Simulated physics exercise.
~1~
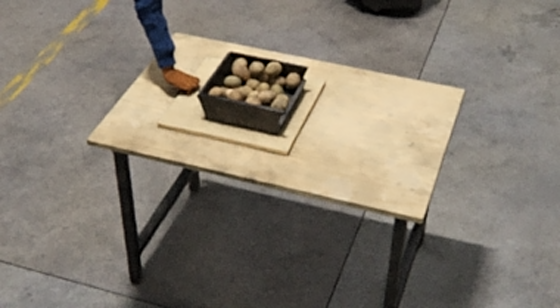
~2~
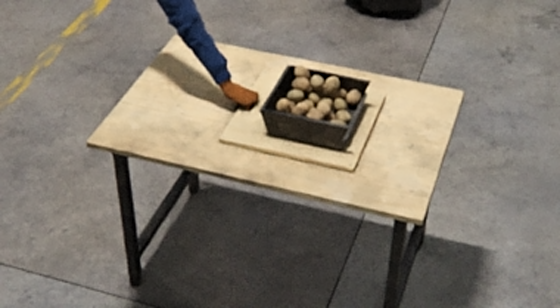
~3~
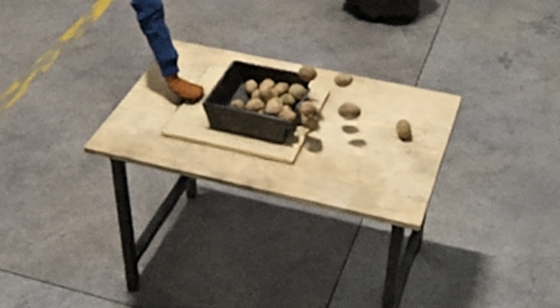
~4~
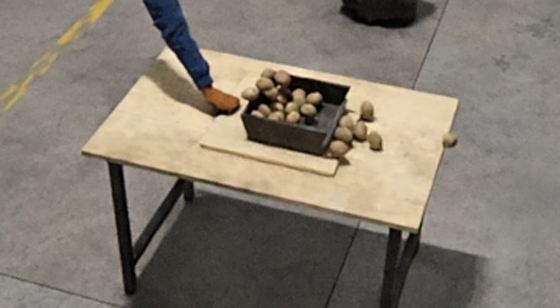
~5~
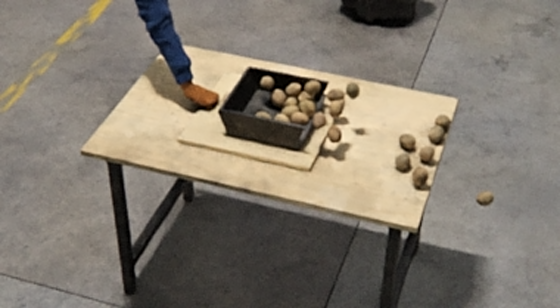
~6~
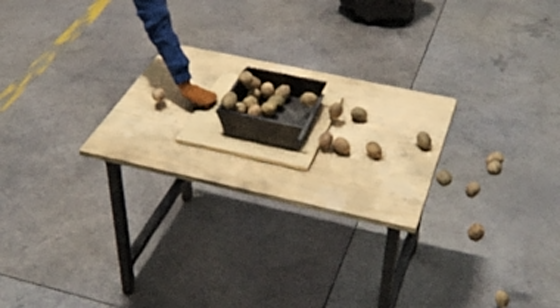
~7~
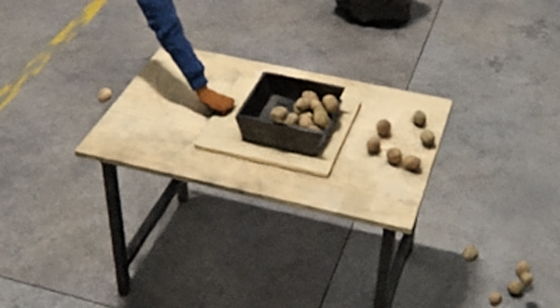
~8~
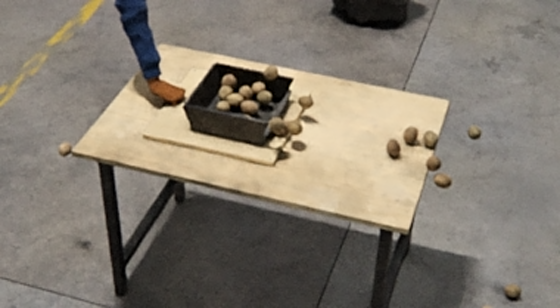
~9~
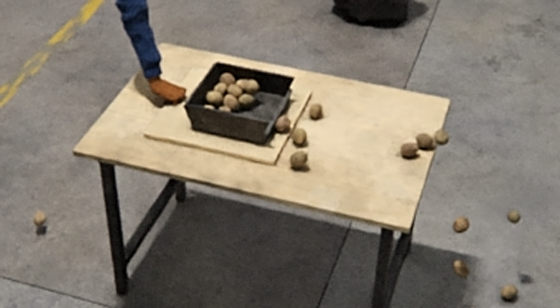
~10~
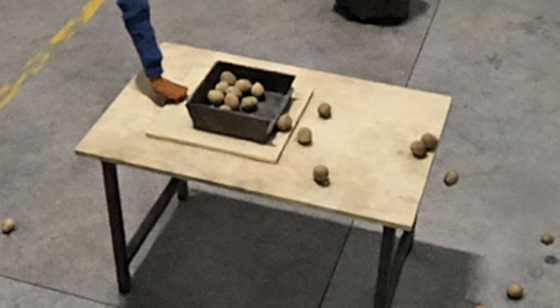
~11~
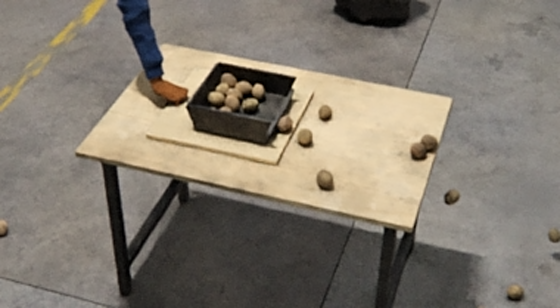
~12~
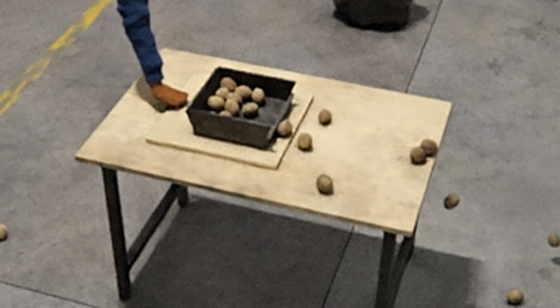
Worker's arm shaking a black basket of potatoes on a wooden table, many spilling onto tabletop and floor before it rests.
